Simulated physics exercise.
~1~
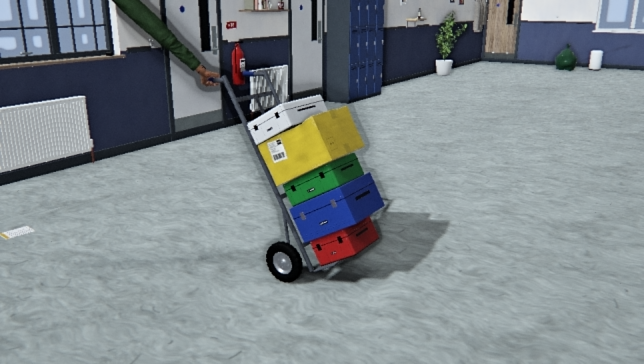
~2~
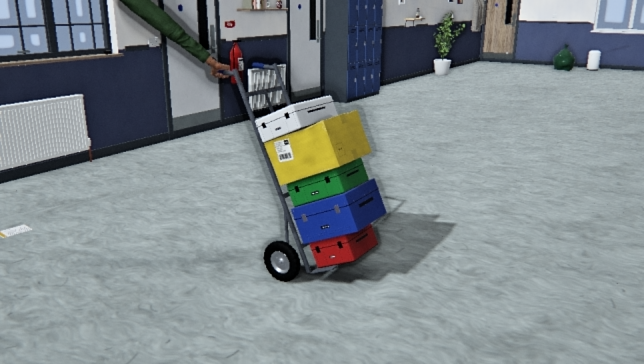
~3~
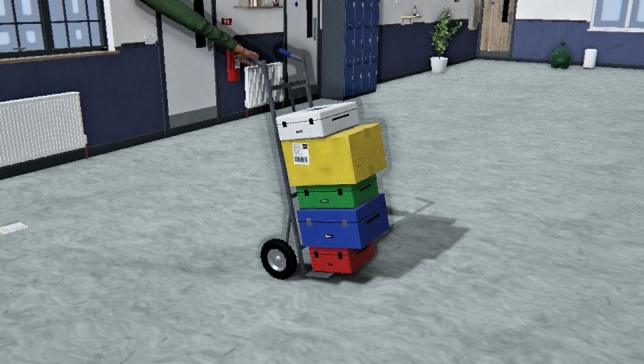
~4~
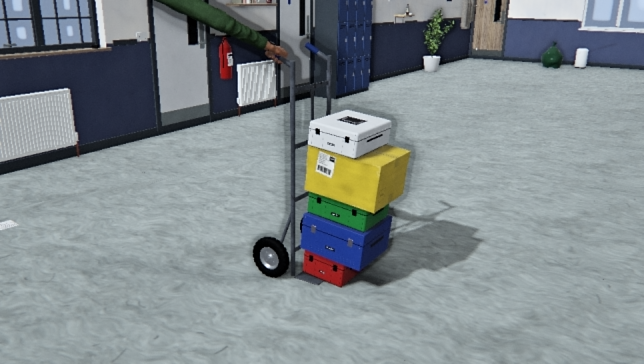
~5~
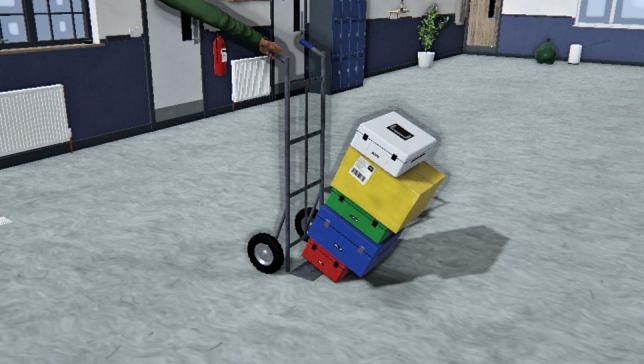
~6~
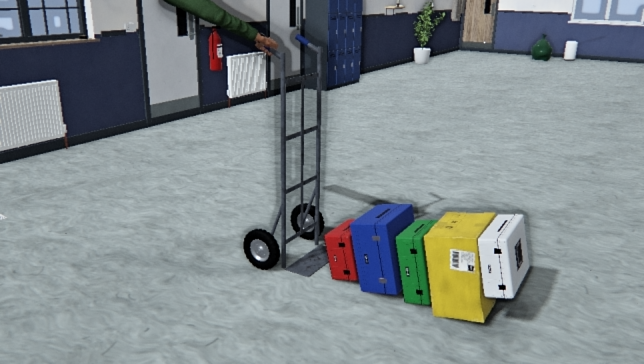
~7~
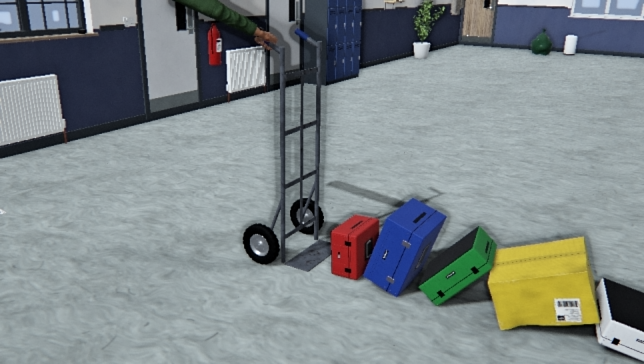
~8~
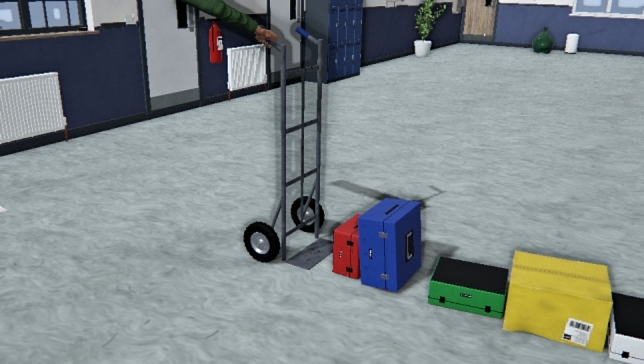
In a grey-floored hall with blue and white walls, lockers, a radiator and a fire extinguisher, seen from slightly above, a green-sleeved arm holds a tilted two-wheeled barrow truck. It carries a stack with a red toolbox lowest, then blue, green, a yellow parcel and a white toolbox on top. The arm swings the truck upright, and the stack swings with it. Once the truck stands still, the stack leans and topples to the right. The boxes spread across the floor, ending with red on its side by the truck, blue beside it, and green, yellow and white farther right.
